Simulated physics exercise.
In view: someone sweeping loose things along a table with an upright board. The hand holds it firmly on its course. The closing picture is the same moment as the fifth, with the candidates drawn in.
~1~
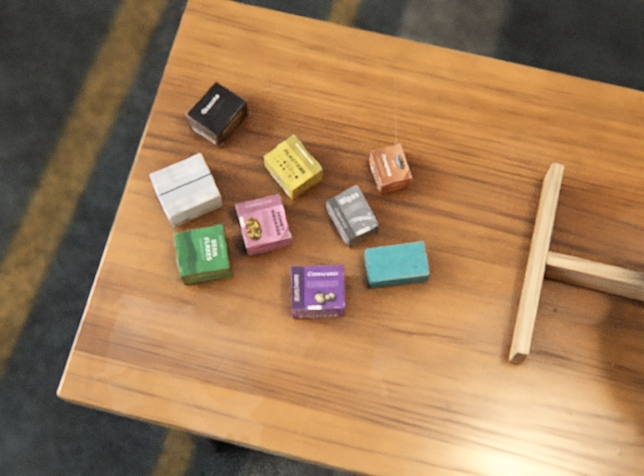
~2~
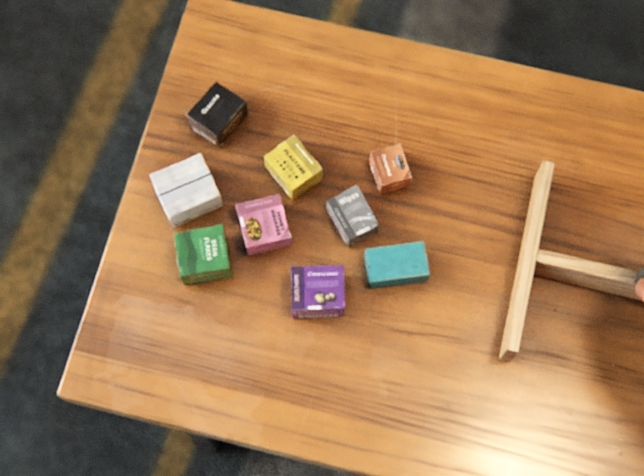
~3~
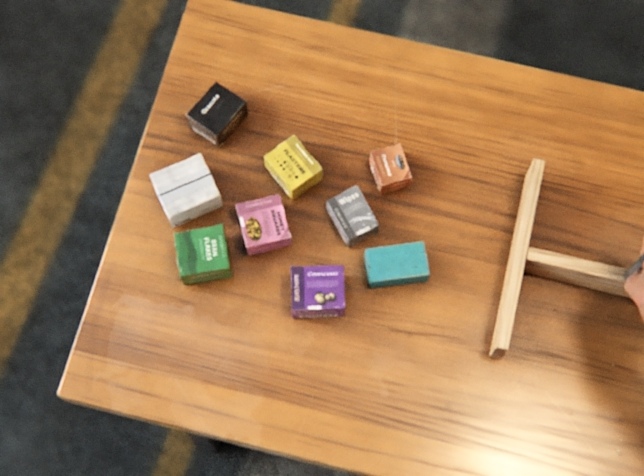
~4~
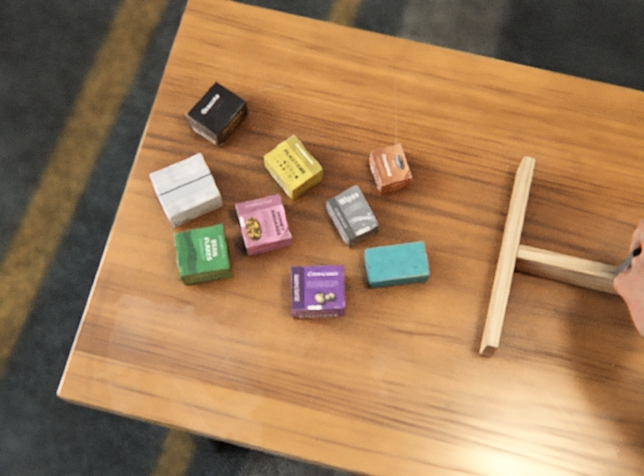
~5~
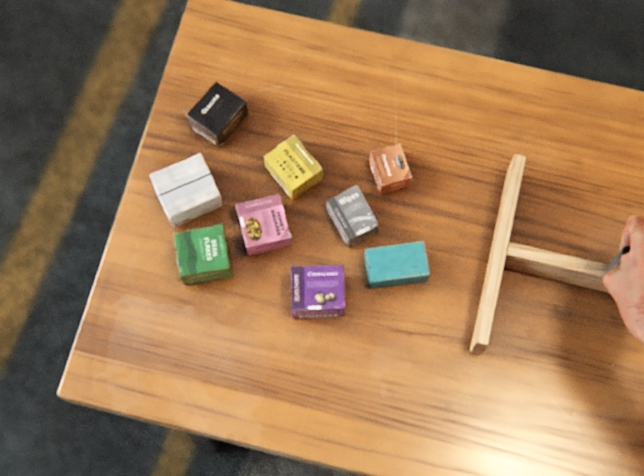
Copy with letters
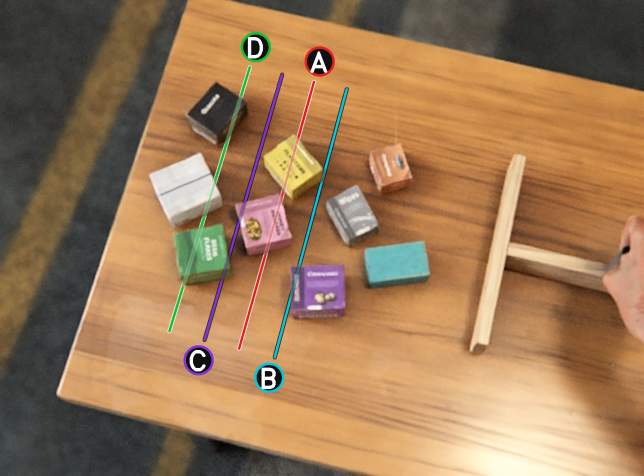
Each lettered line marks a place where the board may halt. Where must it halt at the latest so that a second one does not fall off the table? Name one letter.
Stop at D.
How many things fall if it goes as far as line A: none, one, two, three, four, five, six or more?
By then, none.
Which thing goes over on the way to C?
The white box goes over.
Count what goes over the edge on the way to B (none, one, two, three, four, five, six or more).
By then, none.
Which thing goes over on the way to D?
The white box goes over.
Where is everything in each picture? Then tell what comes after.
The first picture shows white box (187, 191); turquoise block (397, 265); pink packet (264, 225).
The second picture shows board (532, 253); orange packet (390, 169).
The third picture shows board (522, 251); green packet (203, 255).
The fourth picture shows board (511, 249); grey box (352, 217).
The fifth picture shows board (502, 246); white box (187, 191); turquoise block (397, 265); pink packet (264, 225).
On the marked copy, A at (278, 209); B at (312, 217); C at (245, 201); D at (211, 194).
With D. Early on, board (396, 222); purple packet (305, 294); orange packet (381, 165).
Further on, board (293, 197); white box (154, 182); pink packet (206, 198).
At the end, board (213, 179); white box over the edge; pink packet (138, 172); one fallen.
As for the rest, A is within the limit but short; B is within the limit but short; C is within the limit but short.
